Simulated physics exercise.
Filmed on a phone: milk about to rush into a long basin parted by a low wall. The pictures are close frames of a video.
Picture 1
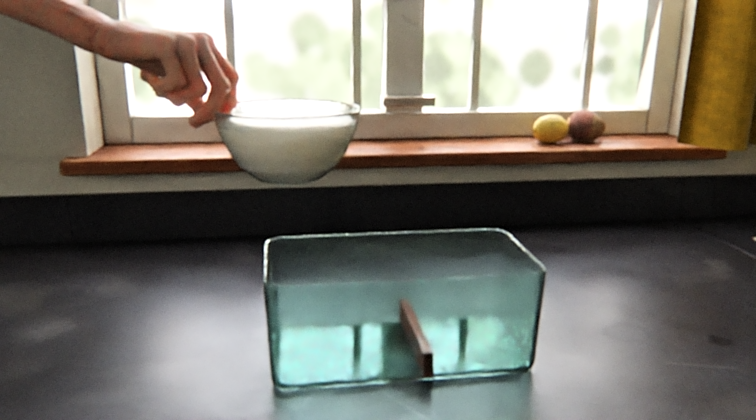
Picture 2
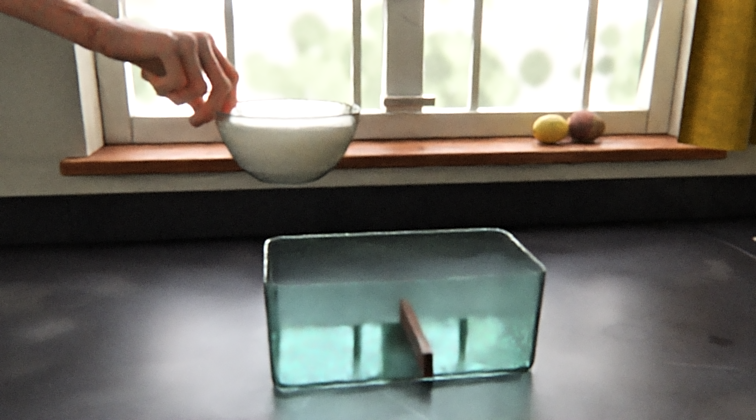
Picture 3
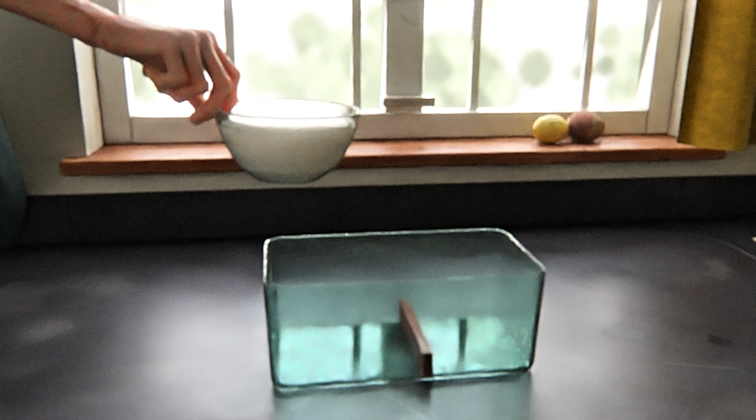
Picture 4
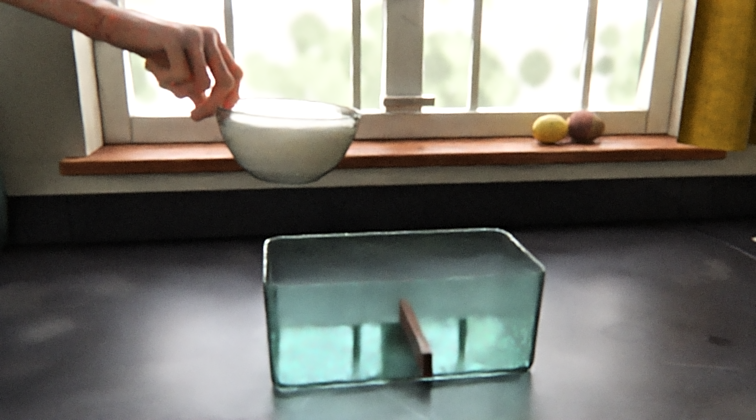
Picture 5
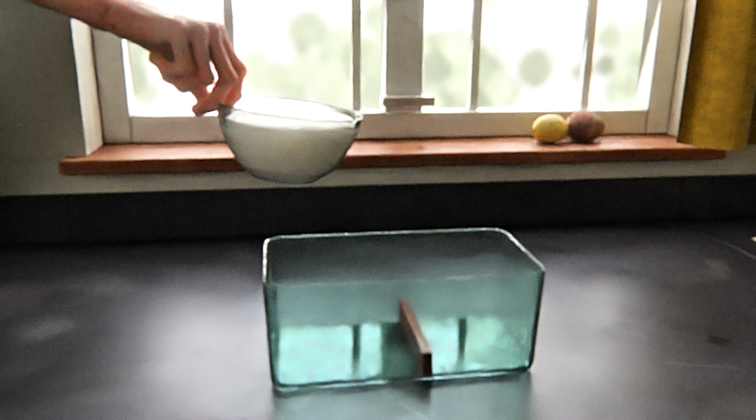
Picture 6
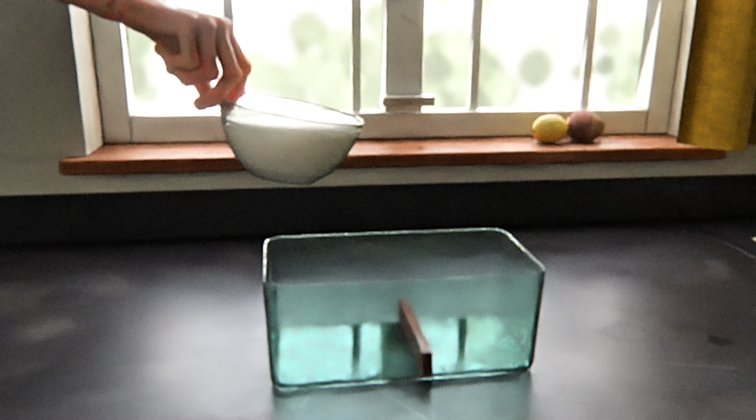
On a dark counter by a bright window, a hand held a glass bowl of milk above a long, greenish glass basin with a low divider, then slowly tilted the bowl slightly to the right.
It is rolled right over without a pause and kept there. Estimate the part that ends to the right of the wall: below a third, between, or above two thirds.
The share right of the wall is between a third and two thirds.
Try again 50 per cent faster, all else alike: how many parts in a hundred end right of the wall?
Close to 50 per cent.
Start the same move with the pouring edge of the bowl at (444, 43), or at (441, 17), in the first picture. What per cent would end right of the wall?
Near 50 % and 50 %.
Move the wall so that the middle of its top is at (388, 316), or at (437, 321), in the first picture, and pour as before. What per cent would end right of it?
The first gives 80 %, the second 20 %.
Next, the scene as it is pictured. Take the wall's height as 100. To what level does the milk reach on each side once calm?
Some 40 per cent left and 70 right.
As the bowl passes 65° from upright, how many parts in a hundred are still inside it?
Near 40 %.
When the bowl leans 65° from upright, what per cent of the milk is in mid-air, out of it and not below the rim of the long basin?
It comes to 30 per cent or so.
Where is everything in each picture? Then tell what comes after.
In the first picture, it leans 0°; its right rim is at (358, 109); the milk meets the walls at (219, 118) and (354, 117); the long basin's rim runs from (266, 262) to (524, 250); the wall's top is at (415, 324).
In the second picture, it leans 0°; its right rim is at (359, 110); the milk meets the walls at (219, 119) and (354, 118).
In the third picture, it leans 2°; its right rim is at (359, 111); the milk meets the walls at (220, 119) and (355, 119).
In the fourth picture, it leans 4°; its right rim is at (360, 114); the milk meets the walls at (221, 118) and (355, 119).
In the fifth picture, it leans 7°; its right rim is at (361, 117); the milk meets the walls at (223, 118) and (356, 119).
In the sixth picture, it leans 11°; its right rim is at (362, 122); the milk meets the walls at (226, 118) and (360, 120).
A moment on, the bowl is tipped part way and 40 per cent is still to pour, 6 is left of the wall and 22 right of it.
Next, the bowl is tipped right over and 0 per cent is still to pour, 39 is left of the wall and 58 right of it.
Then the bowl is tipped right over and 0 per cent is still to pour, 44 is left of the wall and 56 right of it.
Later the bowl is tipped right over and 0 per cent is still to pour, 44 is left of the wall and 56 right of it.
At rest 44 per cent lies left of the wall, 56 right of it and 0 outside.
